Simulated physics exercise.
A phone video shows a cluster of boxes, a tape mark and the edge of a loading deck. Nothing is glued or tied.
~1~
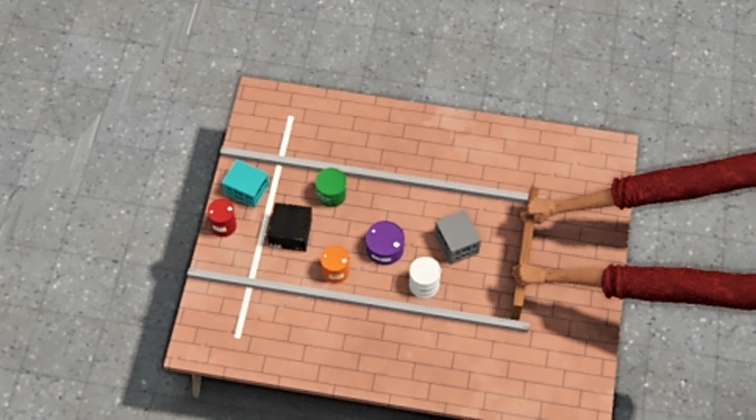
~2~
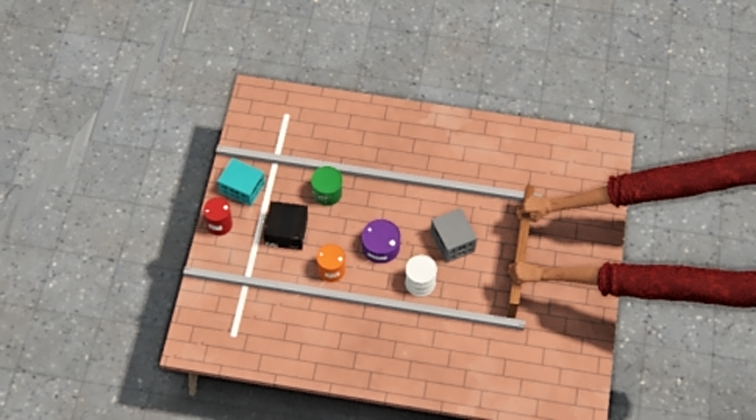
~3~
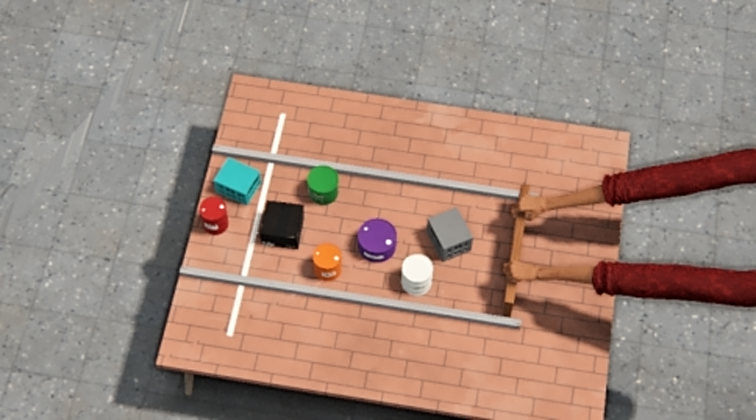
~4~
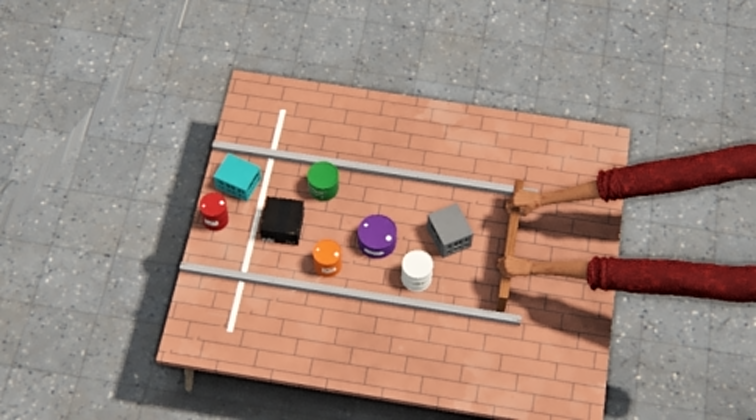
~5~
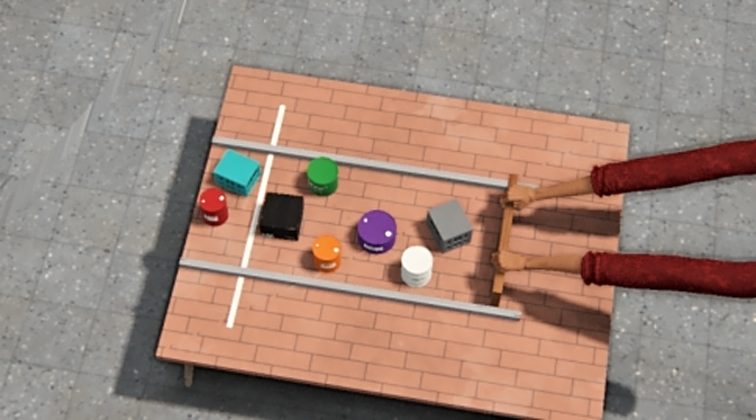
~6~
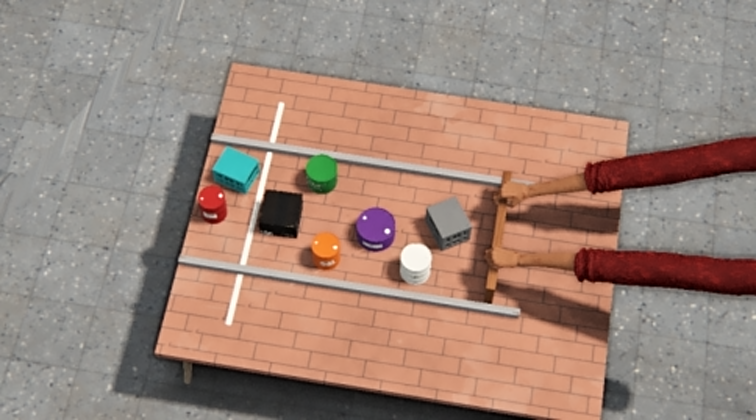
Two red-sleeved arms move a wooden plank slightly left between two rails on a brick-patterned deck, while the canisters and boxes ahead of it, some beyond a white tape line, stay in place relative to the deck.
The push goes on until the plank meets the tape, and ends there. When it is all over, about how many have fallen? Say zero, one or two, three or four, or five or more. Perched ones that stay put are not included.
So the tally of ones that come down is one, perhaps two, really.
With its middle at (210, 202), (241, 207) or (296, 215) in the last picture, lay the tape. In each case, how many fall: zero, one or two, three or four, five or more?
Going through the places as listed, I'd say 5 or more, then either three or four, then no fall at all.
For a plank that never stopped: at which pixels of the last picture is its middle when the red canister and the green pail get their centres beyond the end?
Near (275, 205) in the first case, near (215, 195) in the other.
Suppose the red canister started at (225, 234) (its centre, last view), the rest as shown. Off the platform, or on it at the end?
Starting there, it falls away.
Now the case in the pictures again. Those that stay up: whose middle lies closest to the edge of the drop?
Answer: The black box.
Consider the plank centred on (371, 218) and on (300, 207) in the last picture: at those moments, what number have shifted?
At the first spot the count is 4, and at the second it is 8.
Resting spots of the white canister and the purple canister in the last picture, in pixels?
The white canister at (231, 240), the purple canister at (216, 216).
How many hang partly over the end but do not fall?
The answer comes to 1.
Early on, none off yet; red canister at rest near (213, 205); turquoise crate at rest near (236, 170); black box at rest near (281, 214).
A while later, none off yet; red canister at rest near (213, 205); turquoise crate at rest near (236, 170); black box travelled a little near (263, 206).
Finally, the number that fall off is one or two; lost, turquoise crate and red canister.
